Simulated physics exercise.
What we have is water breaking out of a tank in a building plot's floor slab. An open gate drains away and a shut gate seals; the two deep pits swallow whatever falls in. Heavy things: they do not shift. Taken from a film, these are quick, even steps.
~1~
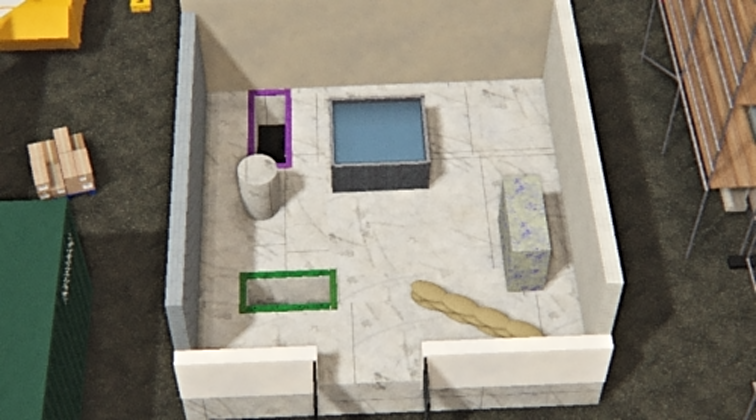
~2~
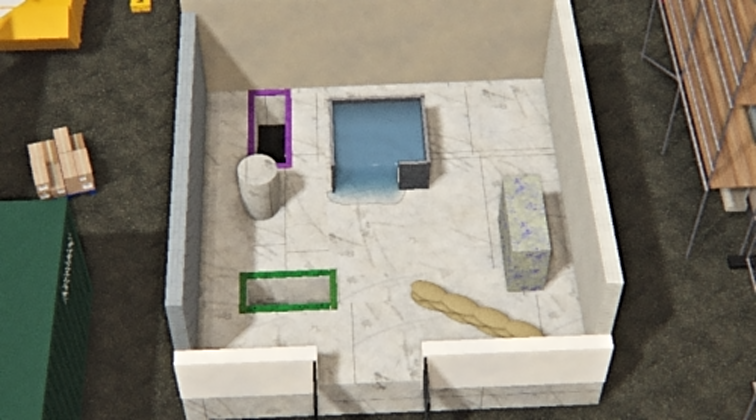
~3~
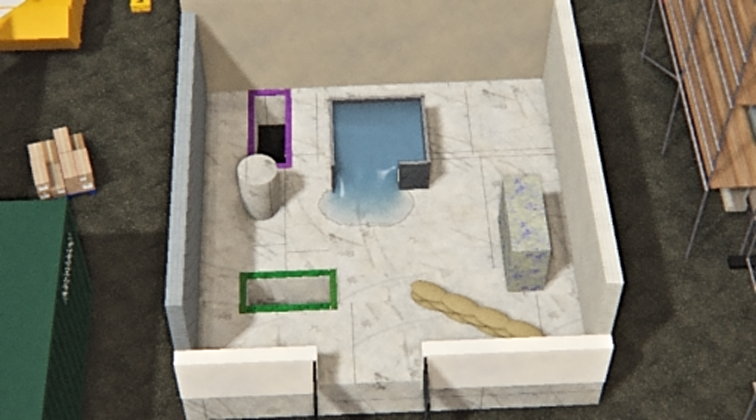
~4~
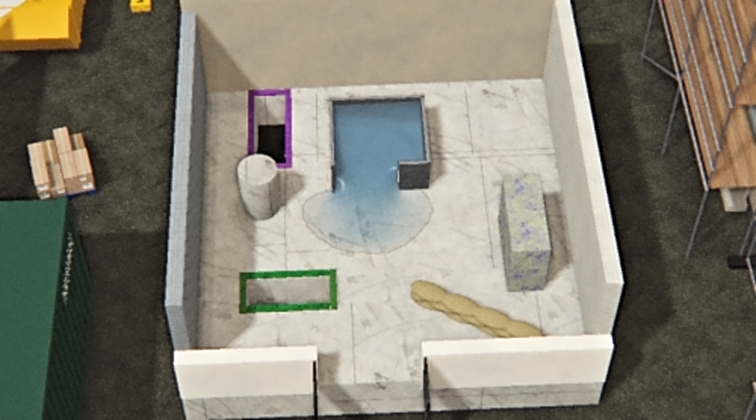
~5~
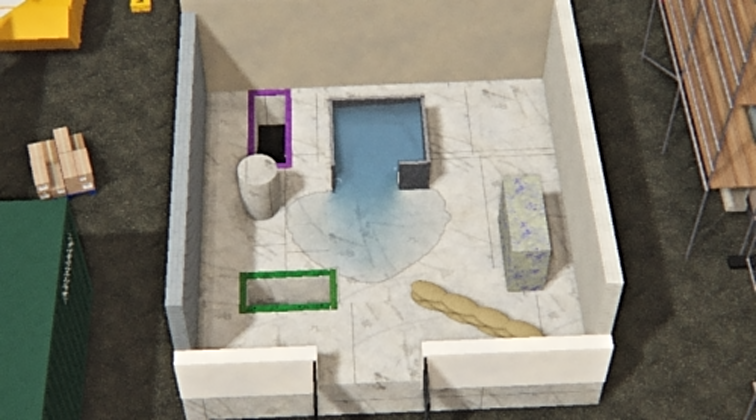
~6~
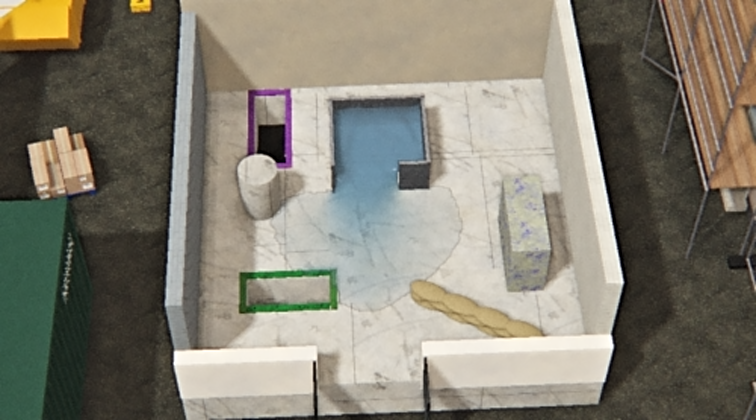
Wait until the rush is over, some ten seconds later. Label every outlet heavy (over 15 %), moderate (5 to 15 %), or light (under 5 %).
Labels: Gate - heavy, purple pit - light, green pit - heavy.
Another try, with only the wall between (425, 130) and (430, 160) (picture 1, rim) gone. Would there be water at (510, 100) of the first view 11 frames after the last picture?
Check at the given point: Inundated.
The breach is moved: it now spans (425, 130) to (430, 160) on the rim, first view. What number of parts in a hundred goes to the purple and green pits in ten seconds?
Approximately, purple takes 15 % and green takes 0 %.
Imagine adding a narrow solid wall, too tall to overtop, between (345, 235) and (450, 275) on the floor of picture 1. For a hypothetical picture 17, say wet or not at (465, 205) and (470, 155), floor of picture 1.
Swamped, then spared.
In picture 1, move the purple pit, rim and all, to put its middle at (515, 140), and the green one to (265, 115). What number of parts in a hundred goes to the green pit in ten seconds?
Result - green pit, 0 in a hundred.
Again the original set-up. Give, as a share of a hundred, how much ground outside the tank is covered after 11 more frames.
Close to 35 percent, by my reckoning.
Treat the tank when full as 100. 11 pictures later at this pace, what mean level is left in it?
About 36 per cent.
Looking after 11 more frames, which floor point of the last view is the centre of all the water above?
I reckon somewhere around (371, 212).
A moment on, water covers 25 % of the floor; the gate 2 %, the purple pit 0 %, the green pit 5 %.
Next, water covers 35 % of the floor; the gate 10 %, the purple pit 0 %, the green pit 12 %.
Then, water covers 40 % of the floor; the gate 20 %, the purple pit 0 %, the green pit 17 %.
Later, water covers 55 % of the floor; the gate 29 %, the purple pit 0 %, the green pit 19 %.
In the end, water covers 60 % of the floor; the gate 35 %, the purple pit 2 %, the green pit 19 %.
